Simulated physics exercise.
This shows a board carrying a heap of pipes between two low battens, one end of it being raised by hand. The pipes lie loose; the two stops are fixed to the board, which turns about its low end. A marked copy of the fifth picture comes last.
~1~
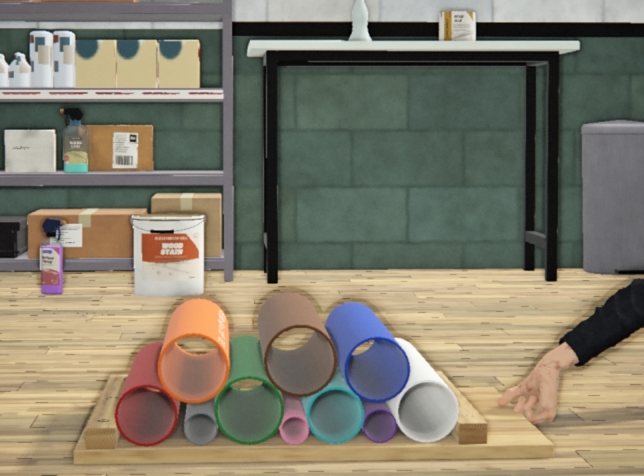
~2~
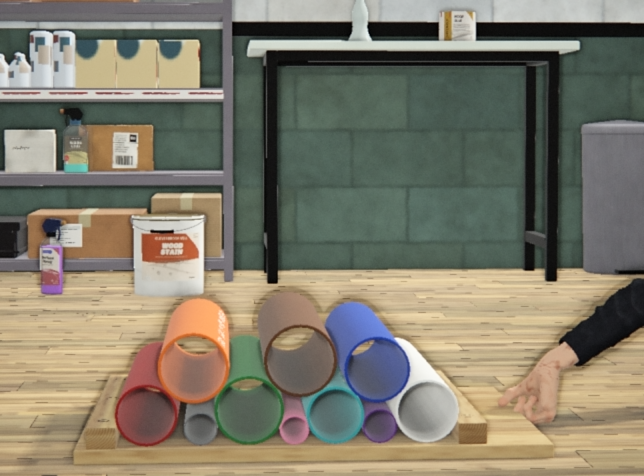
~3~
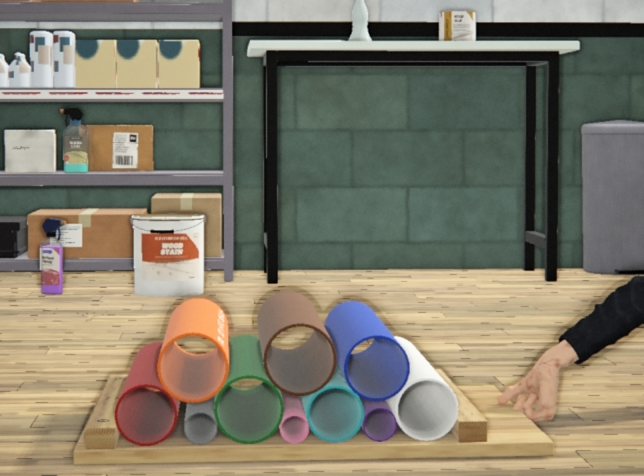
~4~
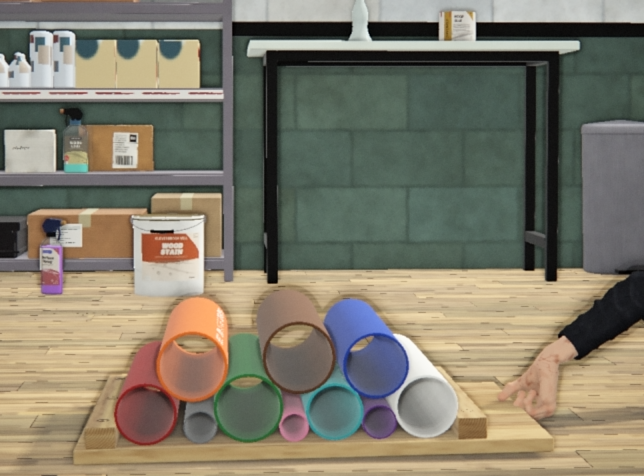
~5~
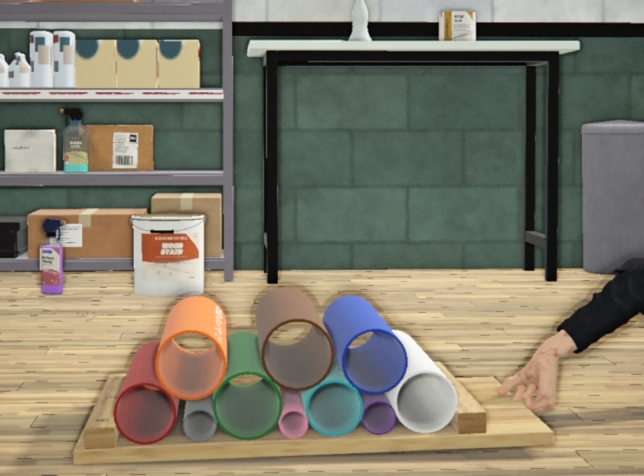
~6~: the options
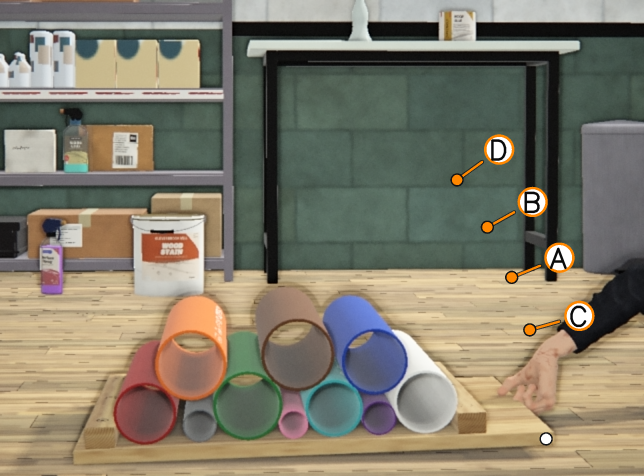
A hand at the right slowly raises the right end of a wooden board by a slight amount, while the heap of coloured pipes lying on it between two low battens rises slightly with it, keeping its arrangement.
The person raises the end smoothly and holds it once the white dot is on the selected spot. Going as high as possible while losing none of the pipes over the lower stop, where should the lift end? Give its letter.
Up to D.
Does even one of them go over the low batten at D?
No.
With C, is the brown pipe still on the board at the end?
Yes.
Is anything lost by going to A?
At A: No.
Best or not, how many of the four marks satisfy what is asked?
The number is four.
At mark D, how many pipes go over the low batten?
With D, none.
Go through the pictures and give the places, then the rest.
In the first frame, red pipe (146, 415); grey pipe (201, 429); green pipe (250, 411).
In the second frame, green pipe (250, 411); pink pipe (295, 430).
In the third frame, board (306, 411); white pipe (426, 409); brown pipe (300, 359).
In the fourth frame, board (306, 409); red pipe (146, 414); grey pipe (200, 427).
In the fifth frame, board (306, 406); red pipe (145, 414); grey pipe (200, 426).
On the marked copy, A at (512, 277); B at (487, 227); C at (530, 330); D at (457, 180); the white dot at (546, 439).
With D. Early on, board at 20°.
Further on, board at 36°.
At the end, board at 36°, none over the low batten.
As for the rest, A none over the low batten; B none over the low batten; C none over the low batten.
